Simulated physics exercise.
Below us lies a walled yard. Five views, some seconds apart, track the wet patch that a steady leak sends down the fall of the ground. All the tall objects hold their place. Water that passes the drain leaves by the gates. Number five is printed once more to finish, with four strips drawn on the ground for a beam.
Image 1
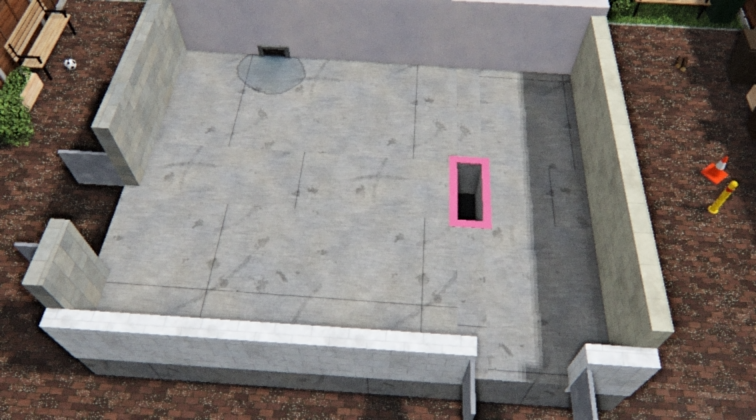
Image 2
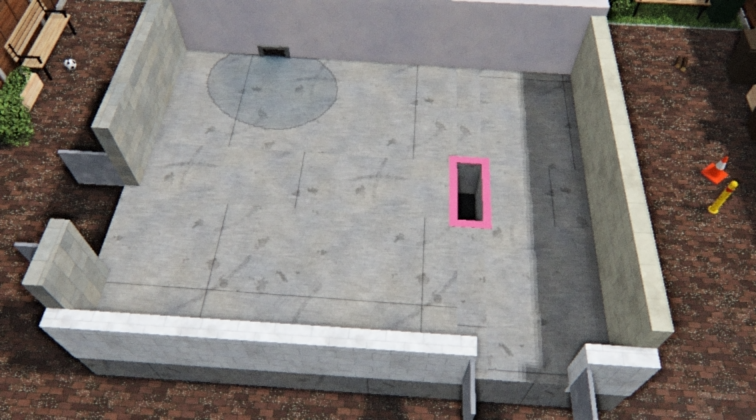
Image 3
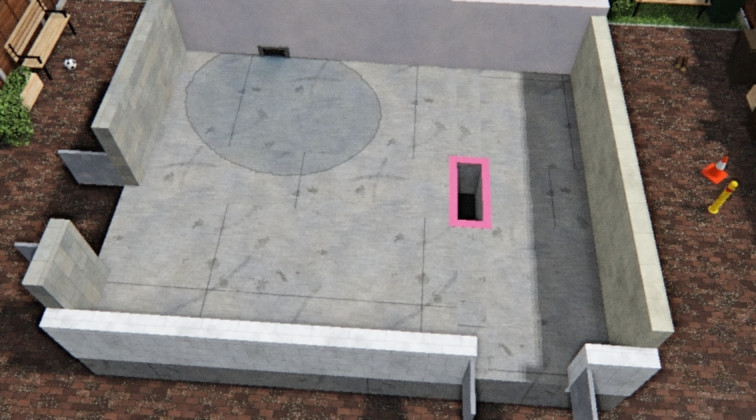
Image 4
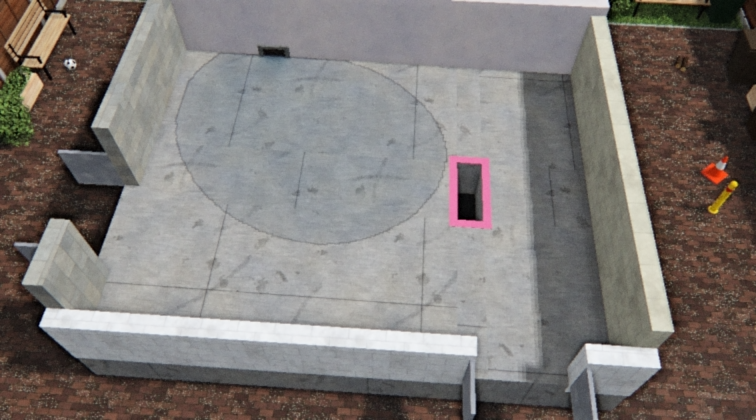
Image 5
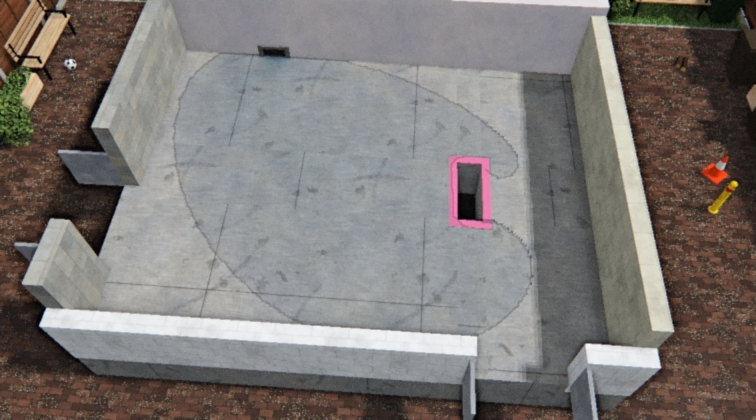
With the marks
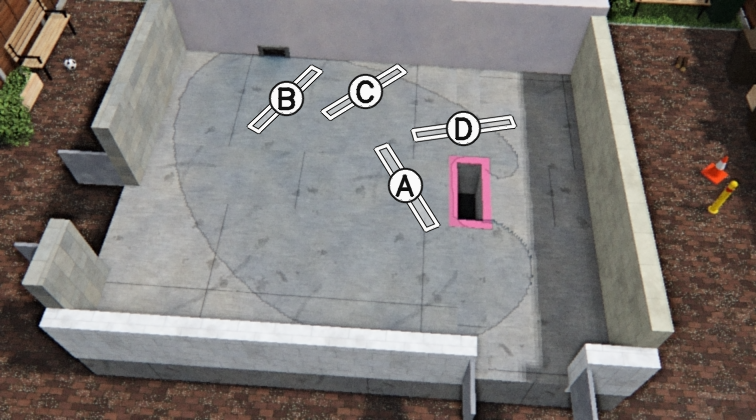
A walled yard slowly darkens as water spreads from the back wall around a pink-edged drain.
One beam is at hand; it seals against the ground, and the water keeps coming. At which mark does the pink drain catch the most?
Spot D does it best.
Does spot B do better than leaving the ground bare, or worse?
Worse.
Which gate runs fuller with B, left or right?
More leaves on the right.
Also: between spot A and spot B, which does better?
It is A.
On the marked copy, A from (381, 147) to (431, 227); B from (253, 128) to (316, 69); C from (326, 114) to (401, 69); D from (414, 135) to (512, 121).
With A, about 13 % of the stream goes into the pink drain, about 86 % out by the gates.
With B, about 8 % of the stream goes into the pink drain, about 90 % out by the gates.
With C, about 15 % of the stream goes into the pink drain, about 83 % out by the gates.
With D, about 23 % of the stream goes into the pink drain, about 76 % out by the gates.
